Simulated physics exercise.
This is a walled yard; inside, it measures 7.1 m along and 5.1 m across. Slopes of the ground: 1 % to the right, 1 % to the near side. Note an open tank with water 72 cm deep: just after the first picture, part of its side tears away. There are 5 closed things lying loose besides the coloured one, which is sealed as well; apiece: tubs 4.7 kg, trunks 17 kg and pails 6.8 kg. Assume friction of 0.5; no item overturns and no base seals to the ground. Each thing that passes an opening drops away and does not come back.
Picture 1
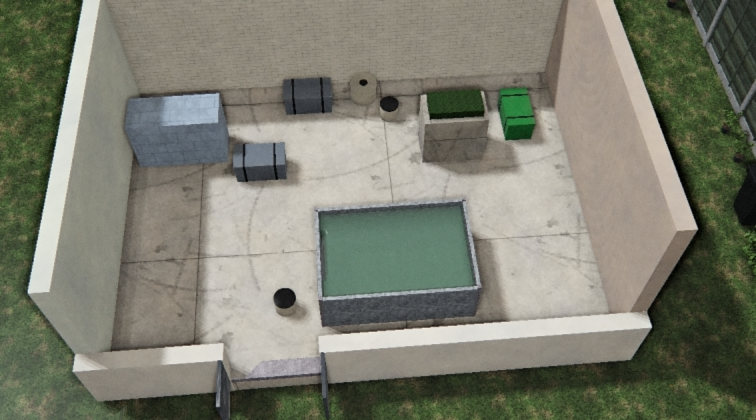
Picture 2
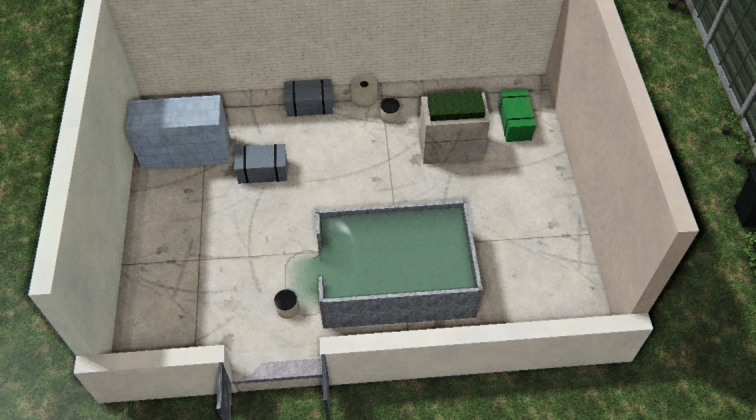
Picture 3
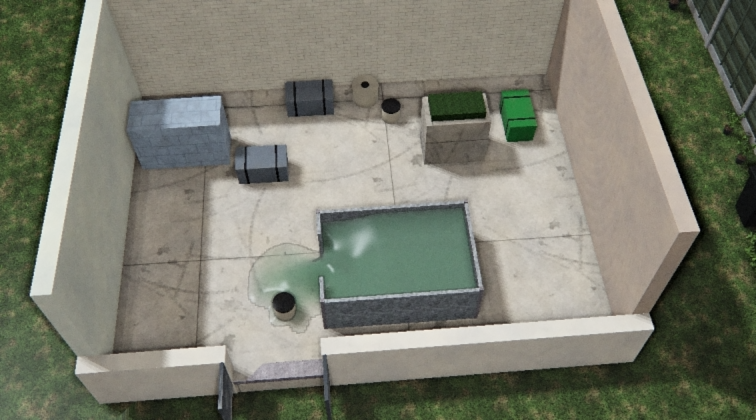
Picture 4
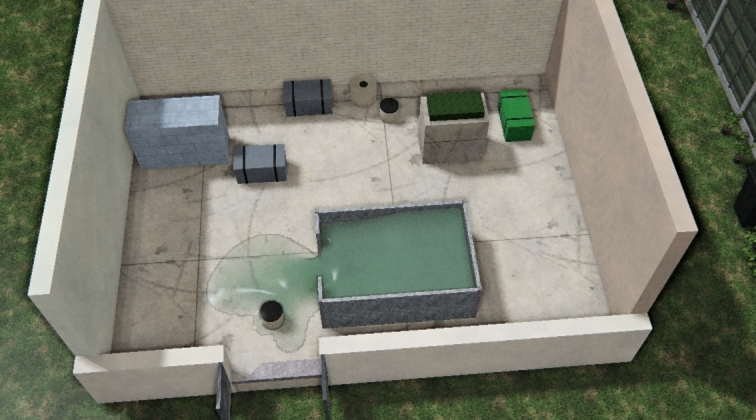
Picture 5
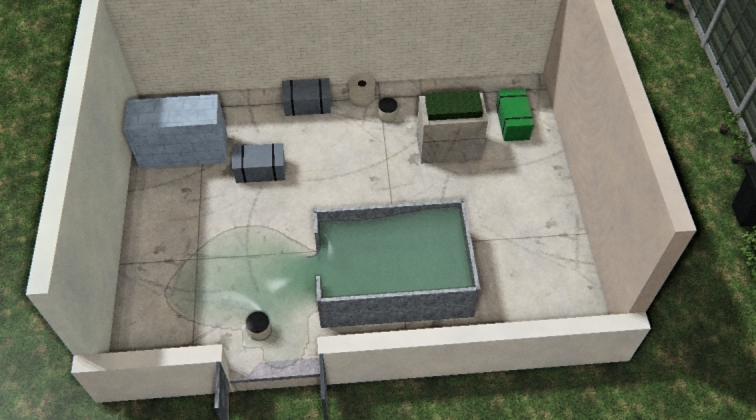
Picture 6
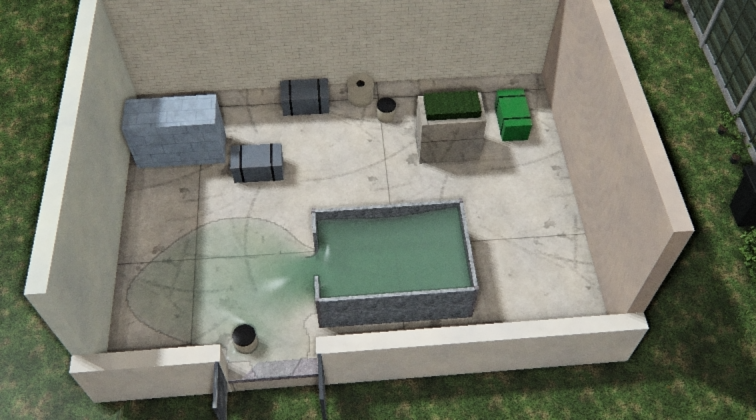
In a walled yard, water poured through a gap in the left side of a raised tank and spread across the ground, pushing a small dark-topped pail toward the front wall while everything else stayed put.
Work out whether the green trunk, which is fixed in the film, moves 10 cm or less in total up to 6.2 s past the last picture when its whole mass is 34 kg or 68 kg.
It does so at both masses.
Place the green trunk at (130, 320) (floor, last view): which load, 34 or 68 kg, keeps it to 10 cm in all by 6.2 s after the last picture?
Lab note - result: Both options fail.
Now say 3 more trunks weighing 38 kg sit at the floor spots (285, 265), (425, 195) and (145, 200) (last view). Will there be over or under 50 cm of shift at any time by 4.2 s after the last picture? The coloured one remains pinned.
Beyond it, within it, beyond it.
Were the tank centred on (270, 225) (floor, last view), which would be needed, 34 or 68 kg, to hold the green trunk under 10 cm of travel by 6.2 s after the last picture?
Result, then: Lighter one suffices.
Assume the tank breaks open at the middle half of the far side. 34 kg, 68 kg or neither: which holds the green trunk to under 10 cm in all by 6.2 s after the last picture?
Note: High mass only.
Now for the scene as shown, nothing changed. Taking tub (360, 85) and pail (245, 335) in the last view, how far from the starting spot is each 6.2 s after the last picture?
30 cm, washed out.
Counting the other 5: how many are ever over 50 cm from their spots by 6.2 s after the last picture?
It adds up to 2.
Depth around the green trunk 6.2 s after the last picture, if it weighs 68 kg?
0 cm, roughly.
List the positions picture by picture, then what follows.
The green trunk at (517, 106) rests on the ground; 3.0 m2 under water; 0 of 6 have shifted, in the first picture.
The green trunk at (518, 108), on the bottom; 3.4 m2 under water; 0 of 6 have shifted, in the second picture.
The green trunk at (519, 108), on the bottom; 4.1 m2 under water; 1 of 6 have shifted, in the third picture.
The green trunk at (517, 108), on the bottom; water covers 4.9 m2; 1 of 6 have shifted, in the fourth picture.
The green trunk at (516, 107) rests on the ground; 6.1 m2 under water; 1 of 6 have shifted, in the fifth picture.
The green trunk at (514, 107), on the bottom; water covers 7.7 m2; 1 of 6 have shifted, in the sixth picture.
Then, 0.6 s after the last picture the green trunk would be 0 cm from its start with 34 kg and 0 cm from its start with 68 kg; 0 cm of water round it then.
Then, 2.3 s after the last picture the green trunk would be 0 cm from its start with 34 kg and 0 cm from its start with 68 kg; 0 cm of water round it then.
Then, 4.2 s after the last picture the green trunk would be 0 cm from its start with 34 kg and 0 cm from its start with 68 kg; 0 cm of water round it then.
Then, 6.2 s after the last picture the green trunk would be 0 cm from its start with 34 kg and 0 cm from its start with 68 kg; 0 cm of water round it then.
